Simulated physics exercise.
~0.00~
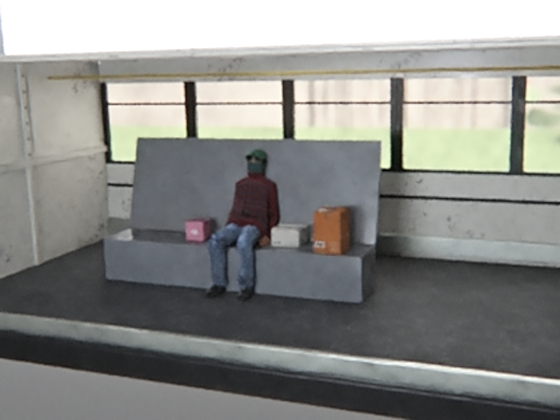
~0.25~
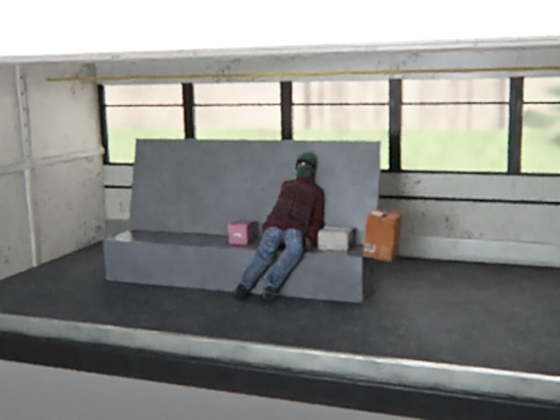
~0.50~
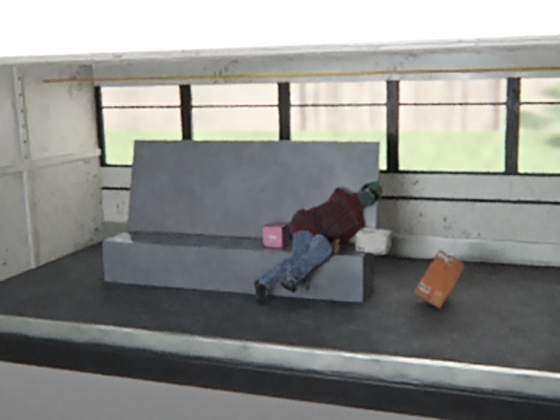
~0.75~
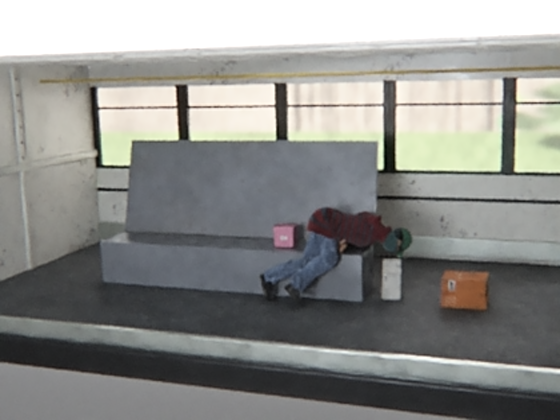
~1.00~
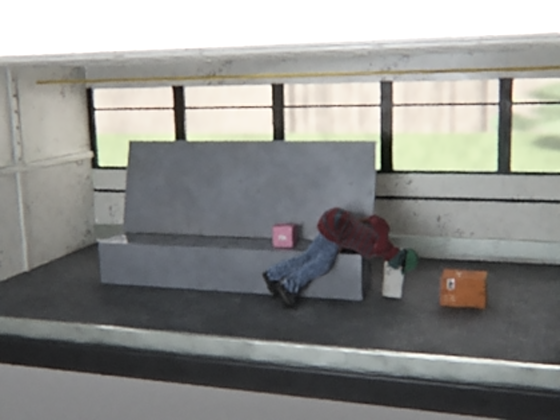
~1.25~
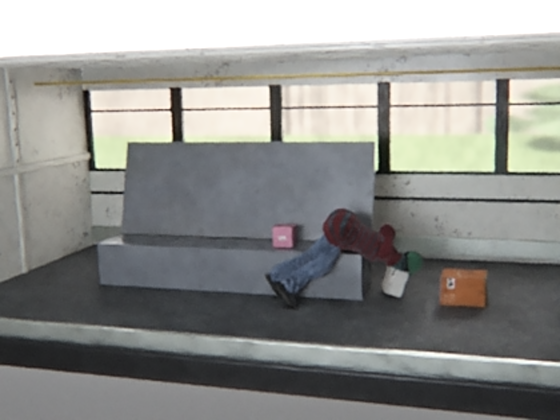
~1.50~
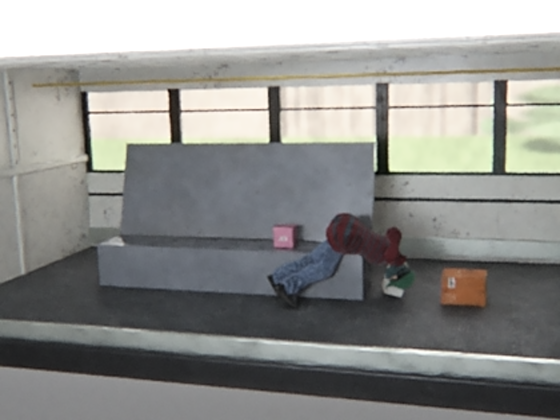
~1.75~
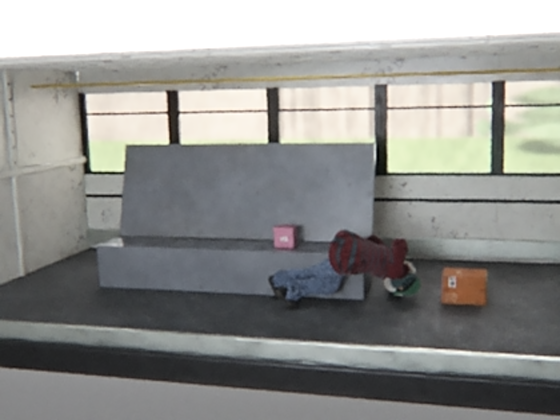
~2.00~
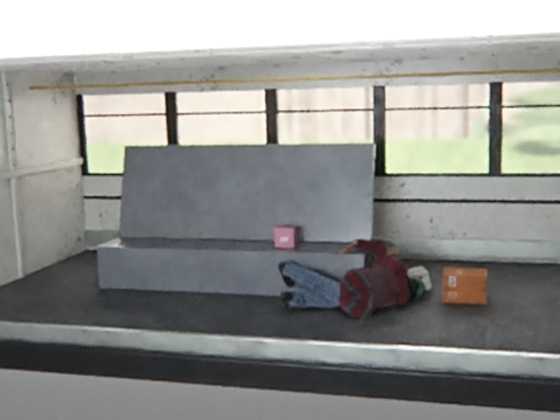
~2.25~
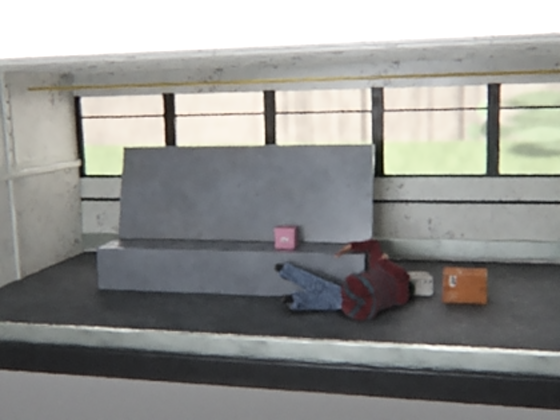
The video shows a passenger in a green cap seated on a gray bench among boxes, sliding right and toppling sideways as the orange and white boxes fall off the end; the passenger slumps to the floor and lies beside them, while the pink box stays on the bench.
